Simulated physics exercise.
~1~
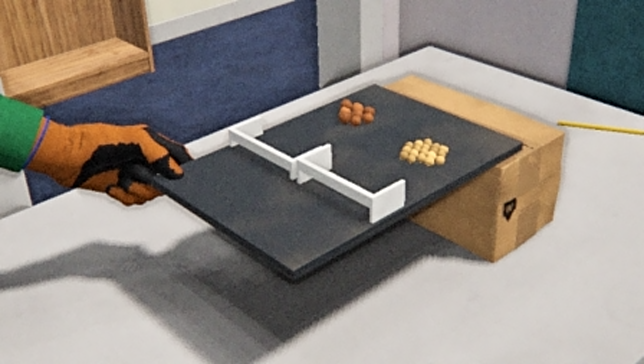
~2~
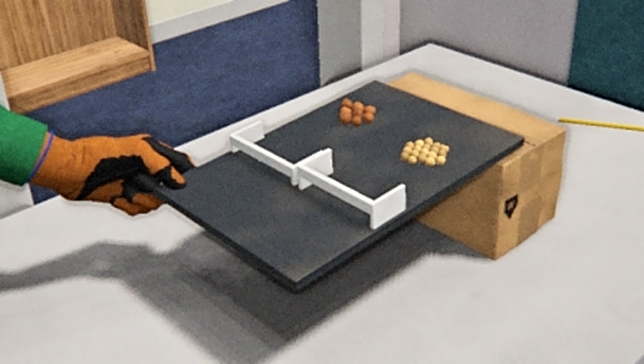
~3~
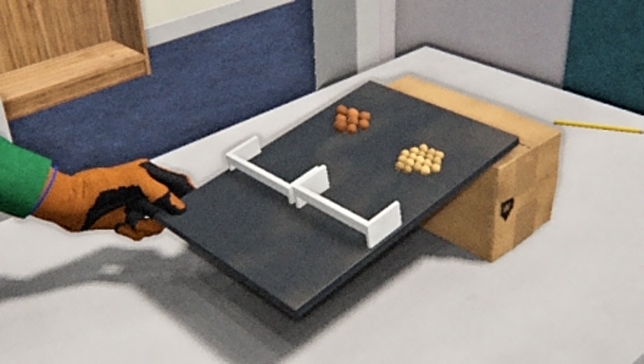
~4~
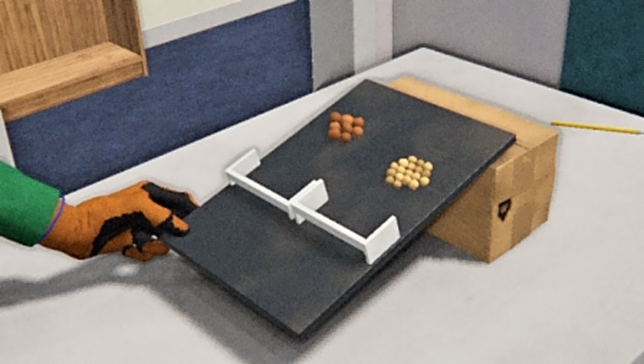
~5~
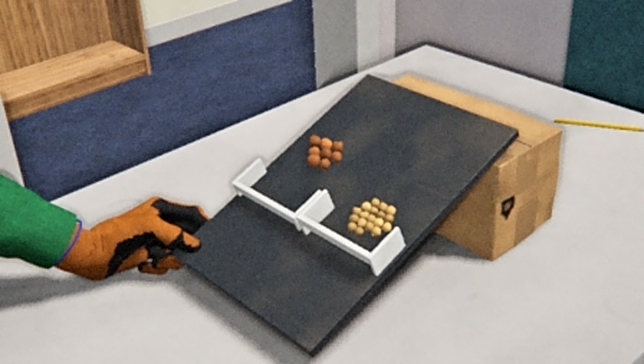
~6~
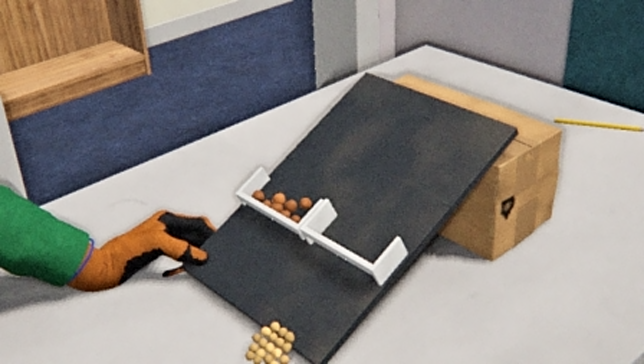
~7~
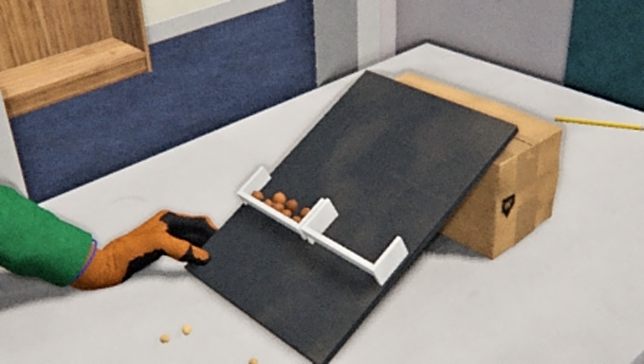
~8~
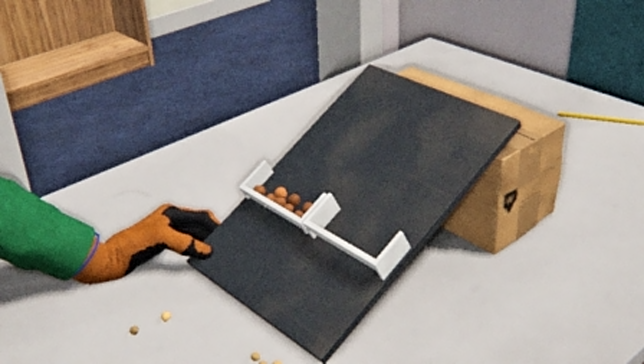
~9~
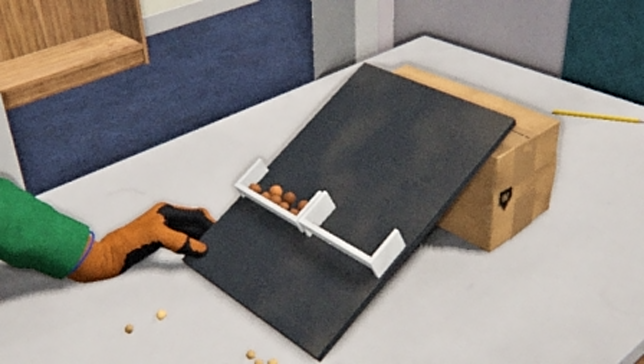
On a pale tabletop beside a cardboard box, a hand in an orange and black glove holds the left end of a dark board whose far end rests on the box. Two small clusters of balls, reddish-brown and cream, sit above a pair of white gates. The board's slope steepens, and both clusters begin sliding down toward the gates. The cream balls pass beneath the nearer gate and spill off the lower edge, scattering on the table. The reddish-brown ones stop against the other gate and stay gathered there, while the glove remains at the tilted board.
